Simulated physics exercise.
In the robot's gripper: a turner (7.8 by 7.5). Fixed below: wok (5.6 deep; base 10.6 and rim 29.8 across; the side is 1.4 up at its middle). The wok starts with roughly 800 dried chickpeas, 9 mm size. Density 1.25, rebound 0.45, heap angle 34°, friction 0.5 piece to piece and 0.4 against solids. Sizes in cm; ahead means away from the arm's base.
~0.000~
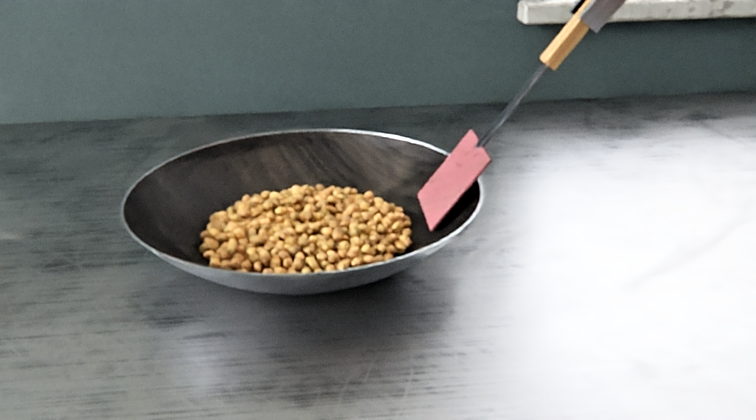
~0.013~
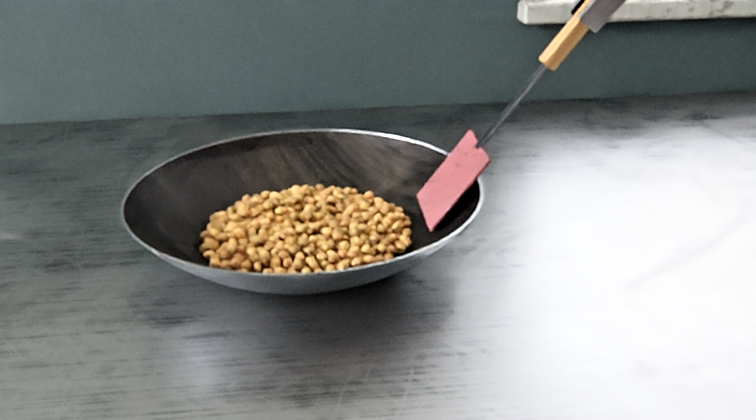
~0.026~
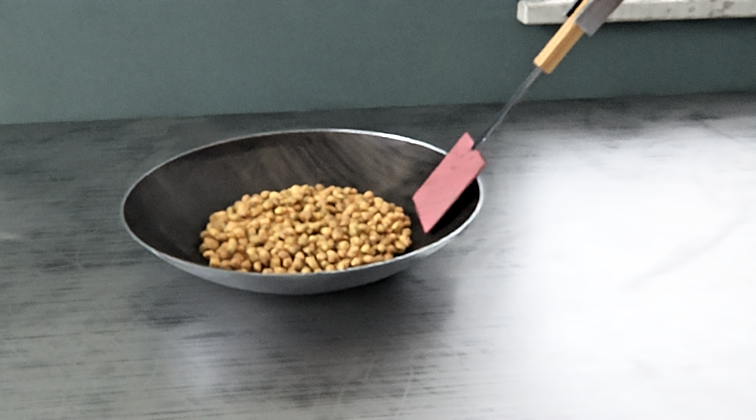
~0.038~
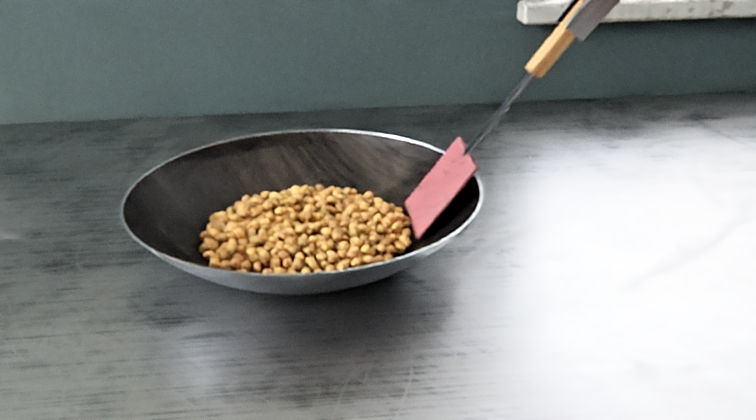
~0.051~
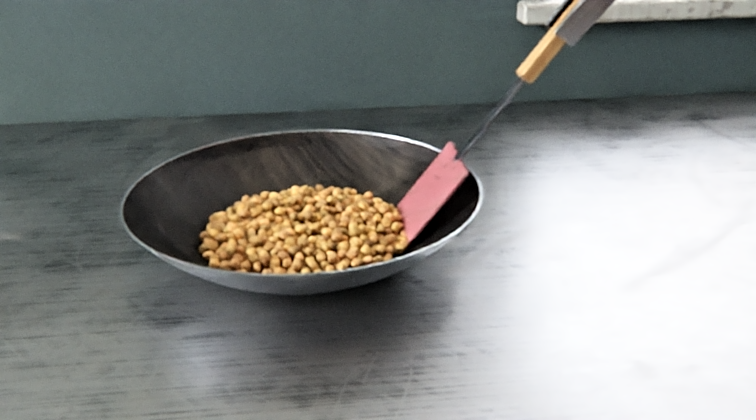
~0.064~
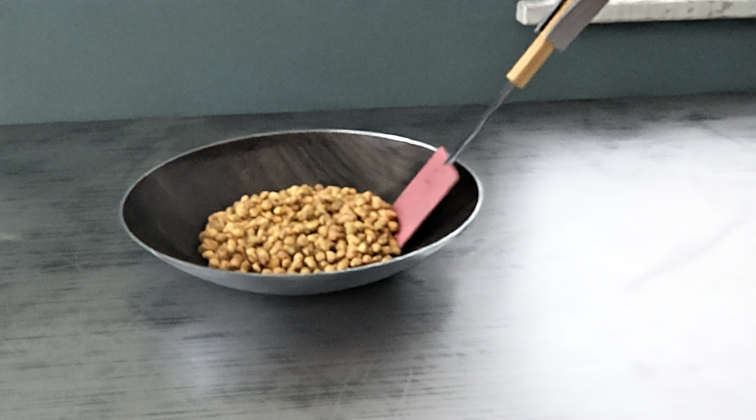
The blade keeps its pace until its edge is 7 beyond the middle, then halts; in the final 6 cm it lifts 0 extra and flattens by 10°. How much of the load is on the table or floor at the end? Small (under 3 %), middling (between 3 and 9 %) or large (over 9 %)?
A small share, under 3 %, ends on the table or floor.
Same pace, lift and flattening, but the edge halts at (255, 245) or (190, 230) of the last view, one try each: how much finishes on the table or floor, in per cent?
About 0 and 5 per cent.
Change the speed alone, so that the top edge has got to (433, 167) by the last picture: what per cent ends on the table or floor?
About 0 per cent.
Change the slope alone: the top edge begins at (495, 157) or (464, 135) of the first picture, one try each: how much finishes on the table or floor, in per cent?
About 0 and 0 per cent.
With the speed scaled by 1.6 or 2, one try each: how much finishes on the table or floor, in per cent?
Some 0 and 5 per cent.
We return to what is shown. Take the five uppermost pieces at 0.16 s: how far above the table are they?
Some 4 cm.
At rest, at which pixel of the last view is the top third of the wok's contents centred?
Around (188, 215).
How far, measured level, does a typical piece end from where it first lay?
Roughly 5 cm.
After 0.16 s, sloping 52°, highest piece 4 above the table; 796 in the wok.
After 0.25 s, sloping 49°, highest piece 4 above the table; 796 in the wok.
After 0.49 s, sloping 42°, highest piece 6 above the table; 796 in the wok.
After 1.54 s, sloping 42°, highest piece 6 above the table; 796 in the wok.
In the end, 796 in the wok. That is 0 % on the table or floor.
